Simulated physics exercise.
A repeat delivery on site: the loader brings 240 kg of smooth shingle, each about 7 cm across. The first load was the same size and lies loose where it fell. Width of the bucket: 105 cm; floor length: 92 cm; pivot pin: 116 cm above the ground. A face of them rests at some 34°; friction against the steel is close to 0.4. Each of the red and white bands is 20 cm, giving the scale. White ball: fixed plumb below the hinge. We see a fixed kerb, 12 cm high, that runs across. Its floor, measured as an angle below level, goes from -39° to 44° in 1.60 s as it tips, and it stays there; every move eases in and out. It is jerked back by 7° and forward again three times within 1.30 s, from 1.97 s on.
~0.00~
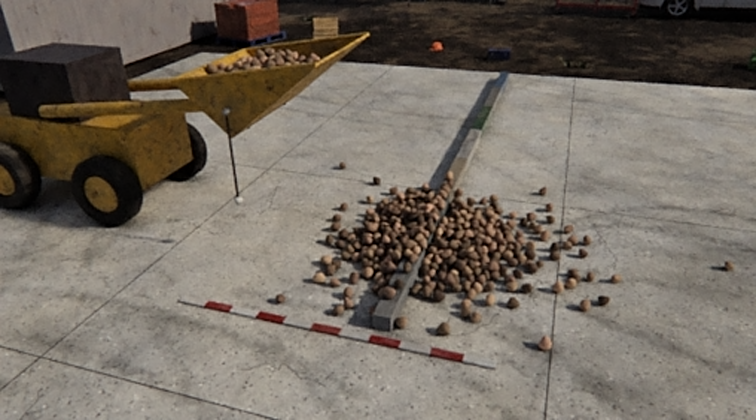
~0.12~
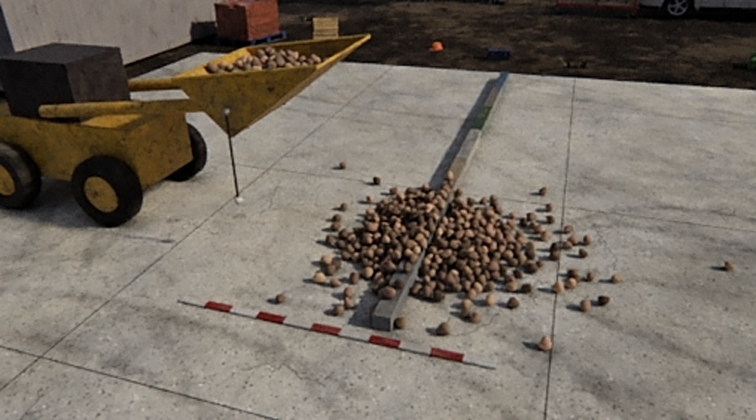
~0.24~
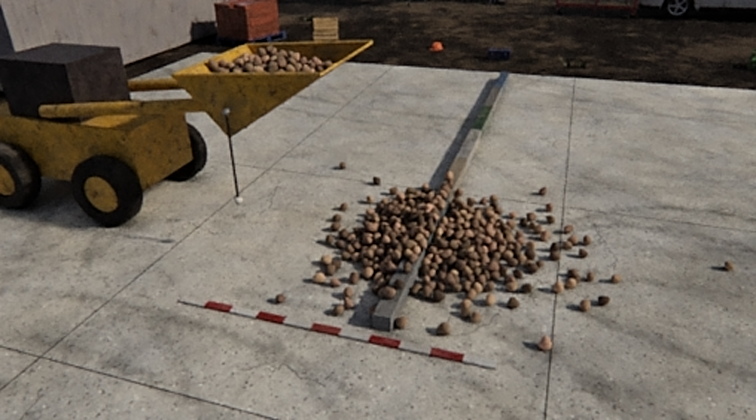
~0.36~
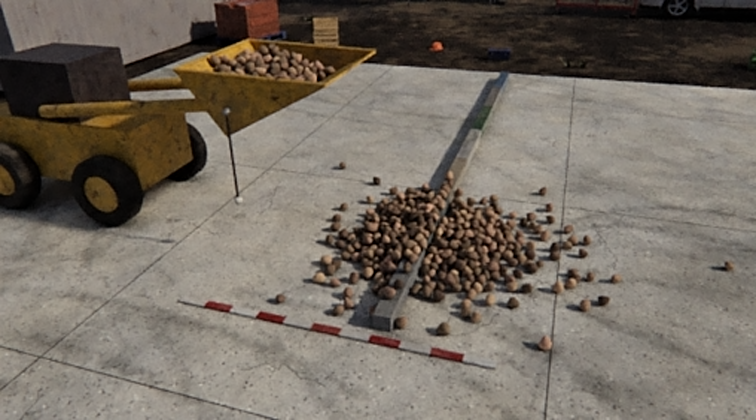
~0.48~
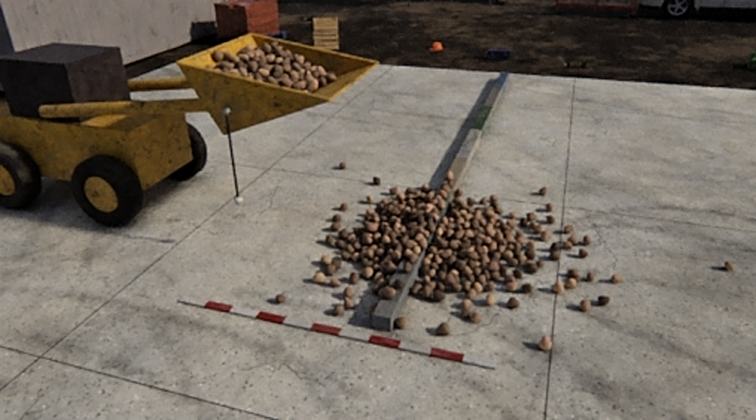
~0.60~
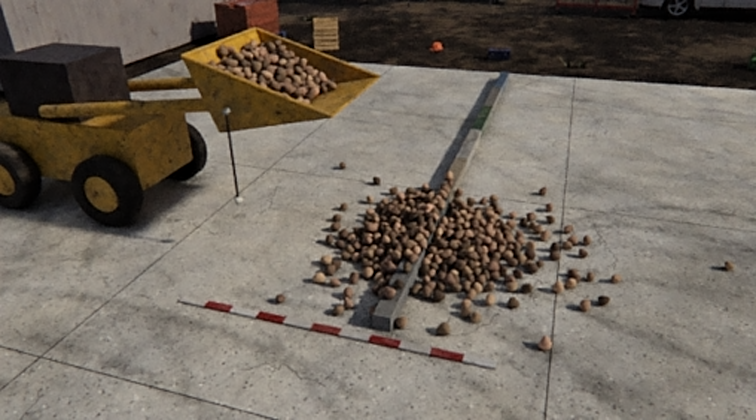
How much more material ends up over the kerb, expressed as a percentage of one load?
About 2 per cent of a load more.
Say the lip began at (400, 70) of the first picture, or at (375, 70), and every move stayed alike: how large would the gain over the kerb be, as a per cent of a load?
First place about 65 %, second about 30 %.
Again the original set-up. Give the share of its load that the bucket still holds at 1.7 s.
About 30 percent is still in there.
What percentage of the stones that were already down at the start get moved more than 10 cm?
I'd put it at about 5 per cent.
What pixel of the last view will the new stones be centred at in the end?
Their middle rests near (367, 220).
After 1.2 s the floor is at 31°; in per cent of one load, 100 in the bucket, 52 on this side of the kerb, 48 over the kerb; the foremost stones are at (609, 274).
After 1.7 s the floor is at 44°; in per cent of one load, 28 in the bucket, 125 on this side of the kerb, 48 over the kerb; the foremost stones are at (609, 274).
After 3.7 s the floor is at 44°; in per cent of one load, 0 in the bucket, 151 on this side of the kerb, 49 over the kerb; the foremost stones are at (609, 274).
After 6.2 s the floor is at 44°; in per cent of one load, 0 in the bucket, 151 on this side of the kerb, 49 over the kerb; the foremost stones are at (609, 274). Net gain over the kerb, 2.
